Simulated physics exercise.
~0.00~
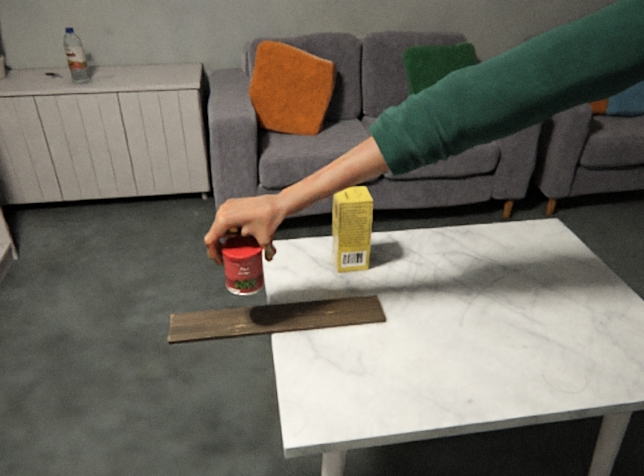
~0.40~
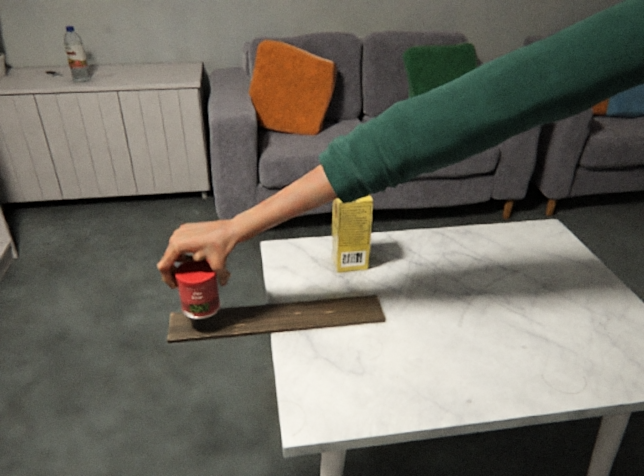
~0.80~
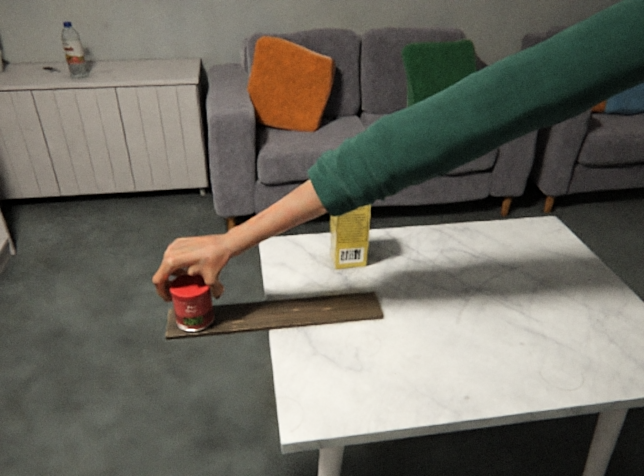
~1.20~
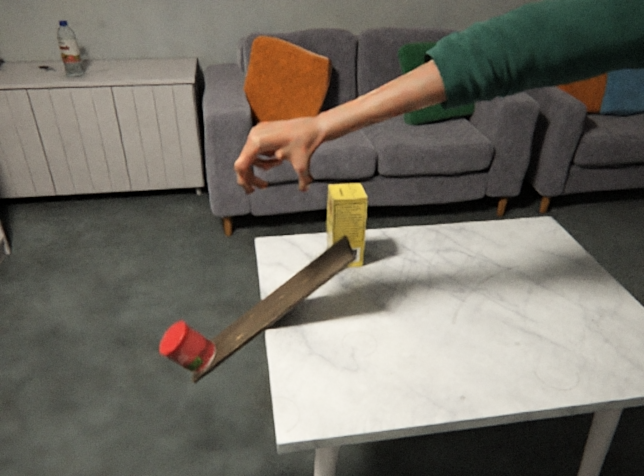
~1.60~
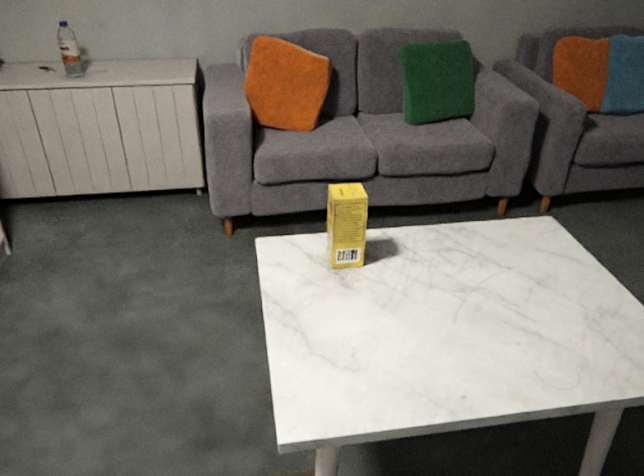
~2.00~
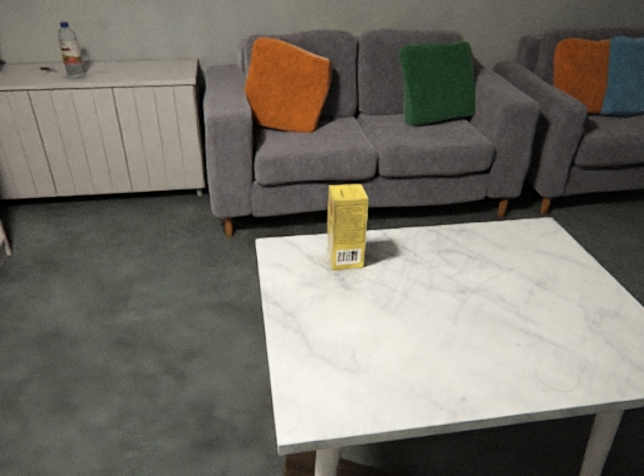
A hand sets a red tin on an overhanging board, and both tip off the table.
